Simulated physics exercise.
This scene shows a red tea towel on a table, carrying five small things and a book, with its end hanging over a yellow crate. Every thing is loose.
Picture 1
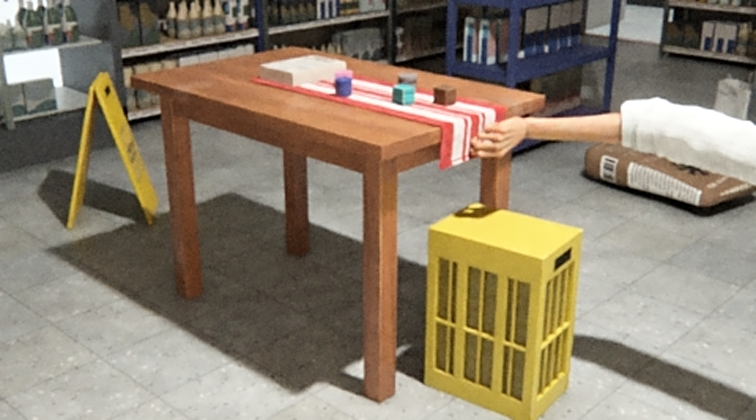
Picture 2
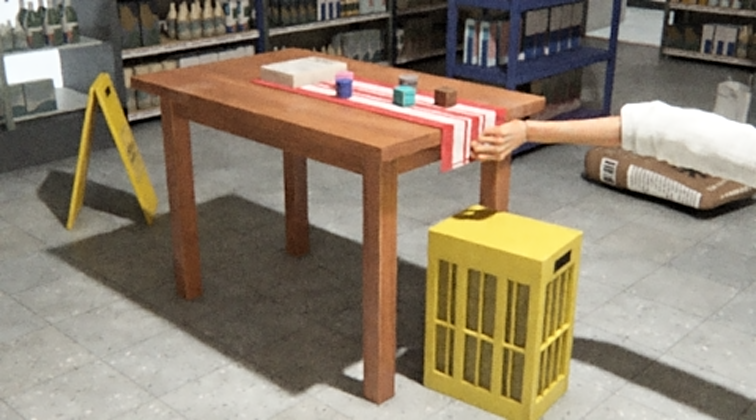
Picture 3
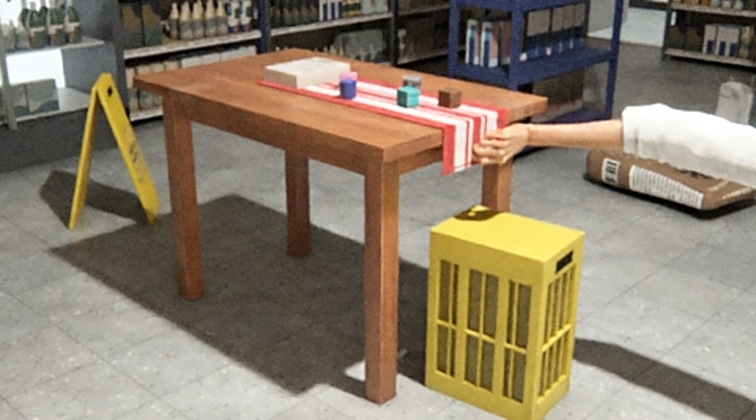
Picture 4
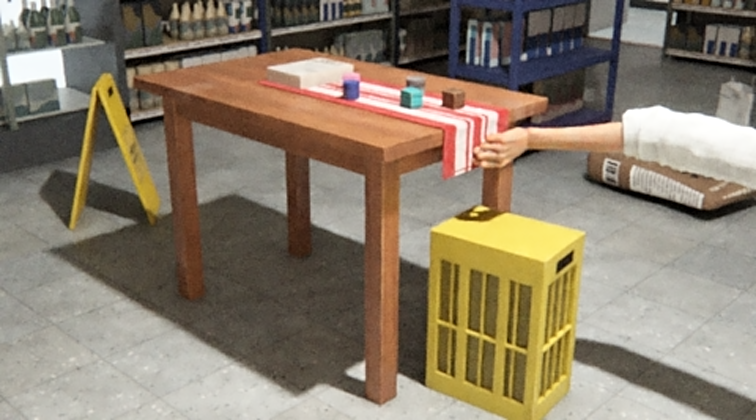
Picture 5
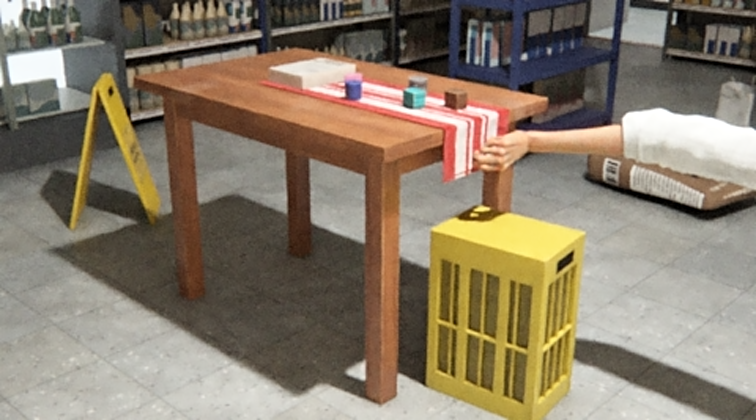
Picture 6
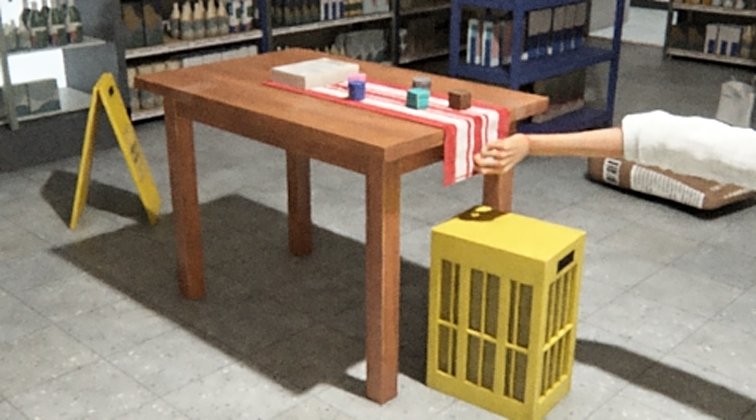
In a shop, a hand slowly pulling a red striped cloth over a table's edge, small pots and cubes shifting with it.
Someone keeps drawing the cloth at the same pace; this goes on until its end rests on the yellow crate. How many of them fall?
I expect the number going over to be one.
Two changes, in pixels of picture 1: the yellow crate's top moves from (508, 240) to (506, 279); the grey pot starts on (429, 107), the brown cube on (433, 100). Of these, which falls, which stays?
The grey pot is lost; the brown cube is lost.
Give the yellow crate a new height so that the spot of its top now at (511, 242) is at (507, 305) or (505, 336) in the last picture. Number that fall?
We'd see 3, then 4.
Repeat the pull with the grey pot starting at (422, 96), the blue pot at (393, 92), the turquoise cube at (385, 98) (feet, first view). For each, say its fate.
Grey pot: Still up. Blue pot: Still up. Turquoise cube: Still up.
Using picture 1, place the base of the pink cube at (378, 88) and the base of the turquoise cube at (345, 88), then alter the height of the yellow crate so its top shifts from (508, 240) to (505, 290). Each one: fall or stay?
In the end the pink cube is still on top and the turquoise cube is still on top.
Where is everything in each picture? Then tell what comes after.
Hem (440, 170); brown cube (445, 87); turquoise cube (404, 87); grey pot (408, 75); blue pot (343, 79); pink cube (343, 71); top of the crate (508, 240), in the first frame.
Hem (441, 172); brown cube (446, 89), in the second frame.
Hem (442, 176); turquoise cube (408, 89), in the third frame.
Hem (443, 180); grey pot (416, 78); top of the crate (510, 242), in the fourth frame.
Hem (443, 183); blue pot (354, 82), in the fifth frame.
Hem (444, 187); brown cube (460, 91); turquoise cube (418, 91); grey pot (422, 79); blue pot (357, 82); pink cube (356, 75), in the sixth frame.
Soon after, hem on the crate; all still up.
After that, hem on the crate; brown cube gone.
In the end, hem on the crate; brown cube gone. The table loses one.
